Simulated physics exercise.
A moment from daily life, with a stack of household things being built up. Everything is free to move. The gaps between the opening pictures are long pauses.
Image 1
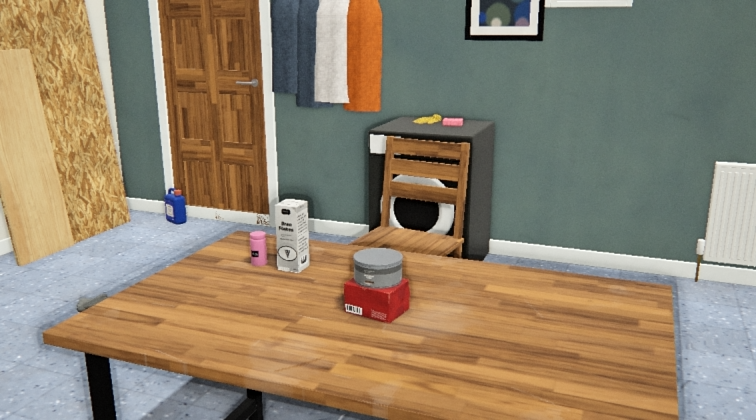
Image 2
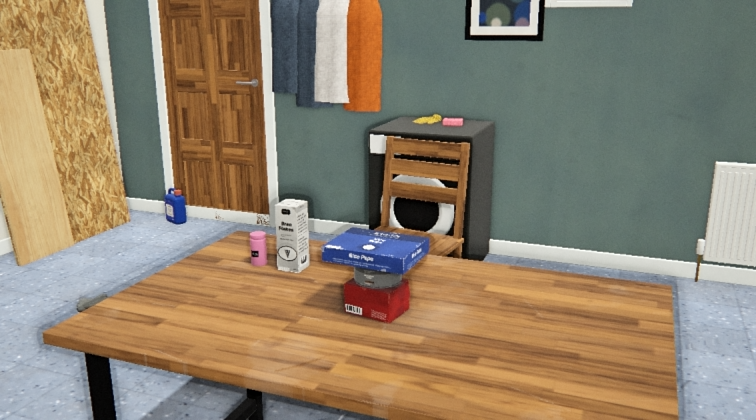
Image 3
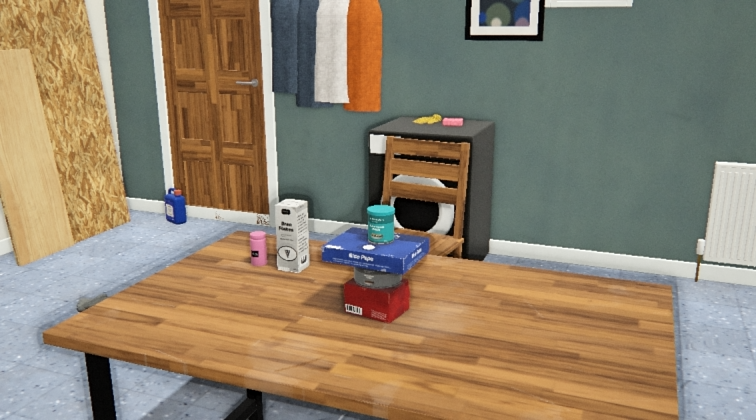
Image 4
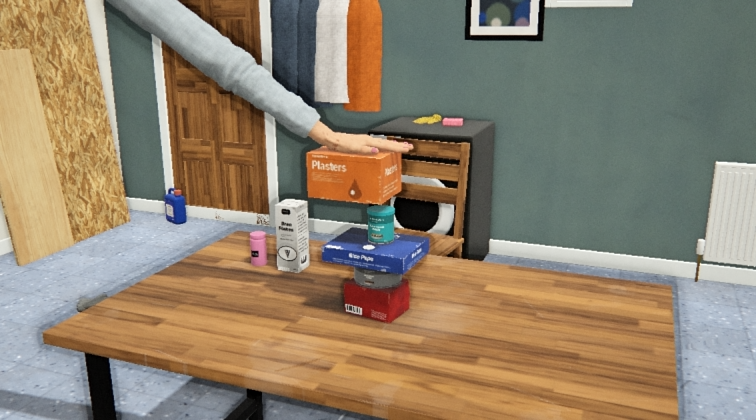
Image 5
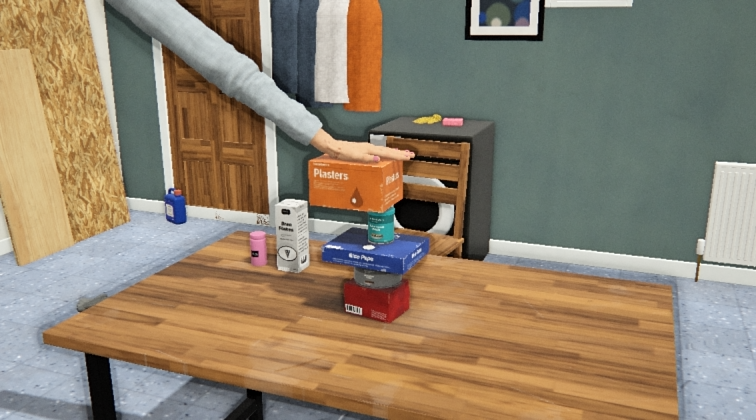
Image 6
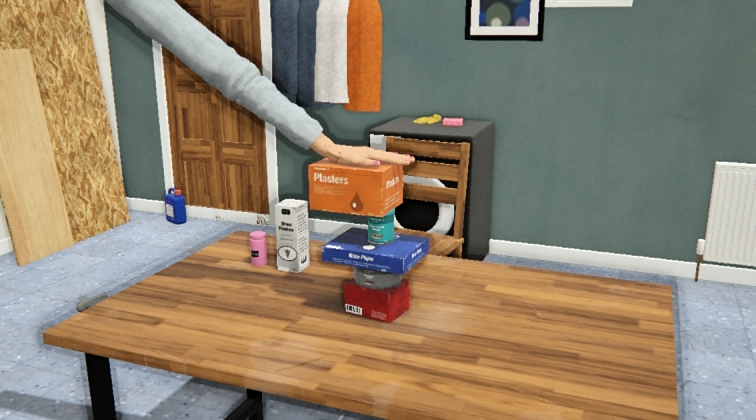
In a room with green walls, a grey round tin sits on a red box on a wooden table, beside a white carton and a pink container. A blue packet and then a turquoise tin are added to the stack. A grey-sleeved arm lowers an orange box of plasters onto the tin, hand resting on top.
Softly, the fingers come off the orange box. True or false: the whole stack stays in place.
False.
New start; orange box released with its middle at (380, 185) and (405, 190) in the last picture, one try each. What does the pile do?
On the first go it remains standing, and on the second it collapses.
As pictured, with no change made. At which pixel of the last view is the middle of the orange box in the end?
Look around (251, 259) in the final frame.
Then, 0.40 s on from there, orange box now fallen.
Then, 0.60 s on from there, things are still on the move.
Then, 0.90 s on from there, pink shaker turned 6° from how it was put.
Then, 1.40 s on from there, things are still on the move.
In the end, fallen, orange box; the other 6 unmoved. At the end, from the last picture's camera, orange box near (251, 259). The pile loses its balance.
